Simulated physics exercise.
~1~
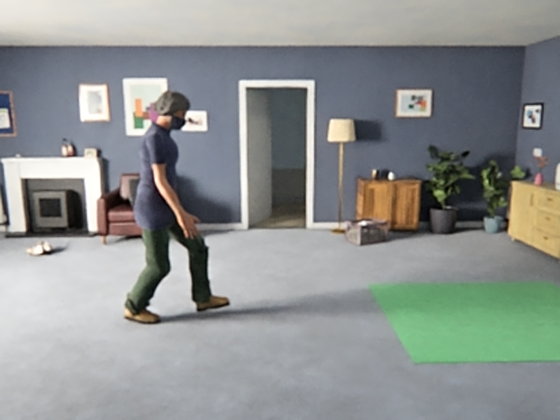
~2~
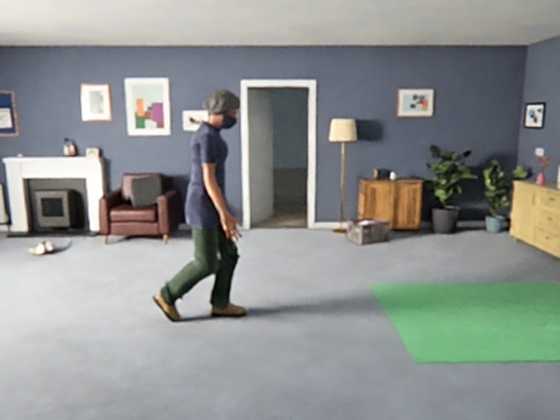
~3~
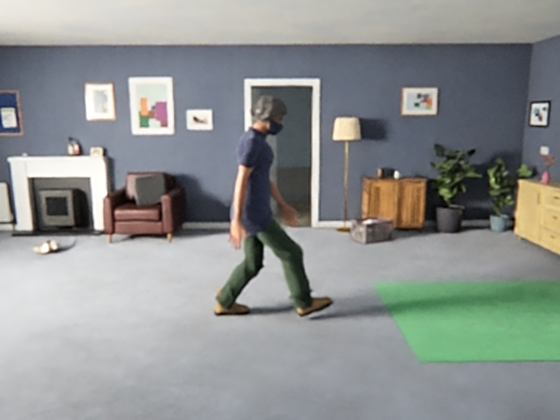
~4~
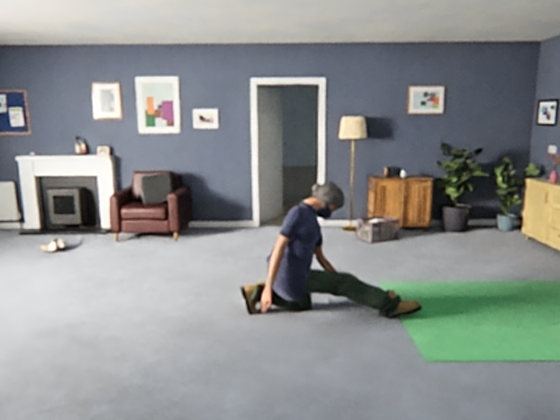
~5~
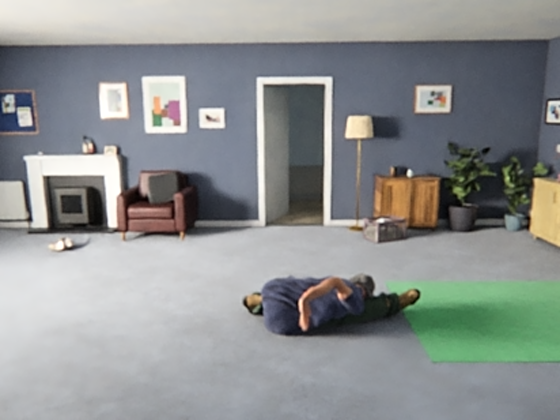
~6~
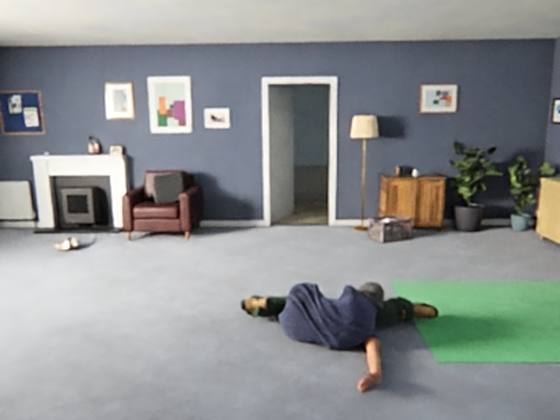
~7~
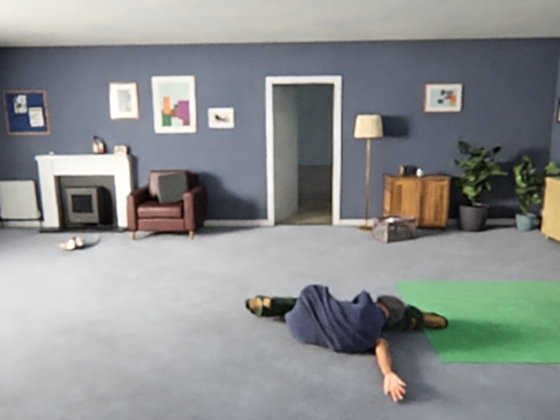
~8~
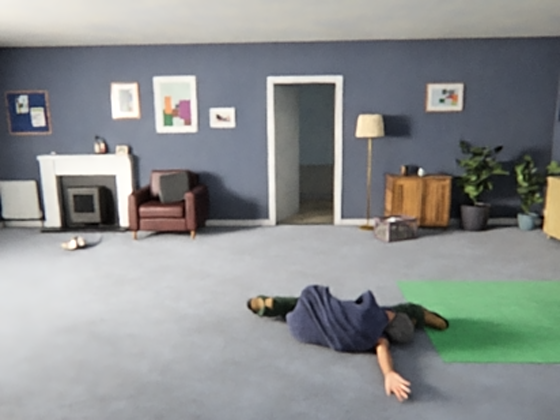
In a blue-walled living room, a person in a cap, dark face covering and navy top walks right toward a green mat, then sinks with legs splayed, folds down and ends lying still, chest short of the mat's near edge, one arm stretched across the grey floor.
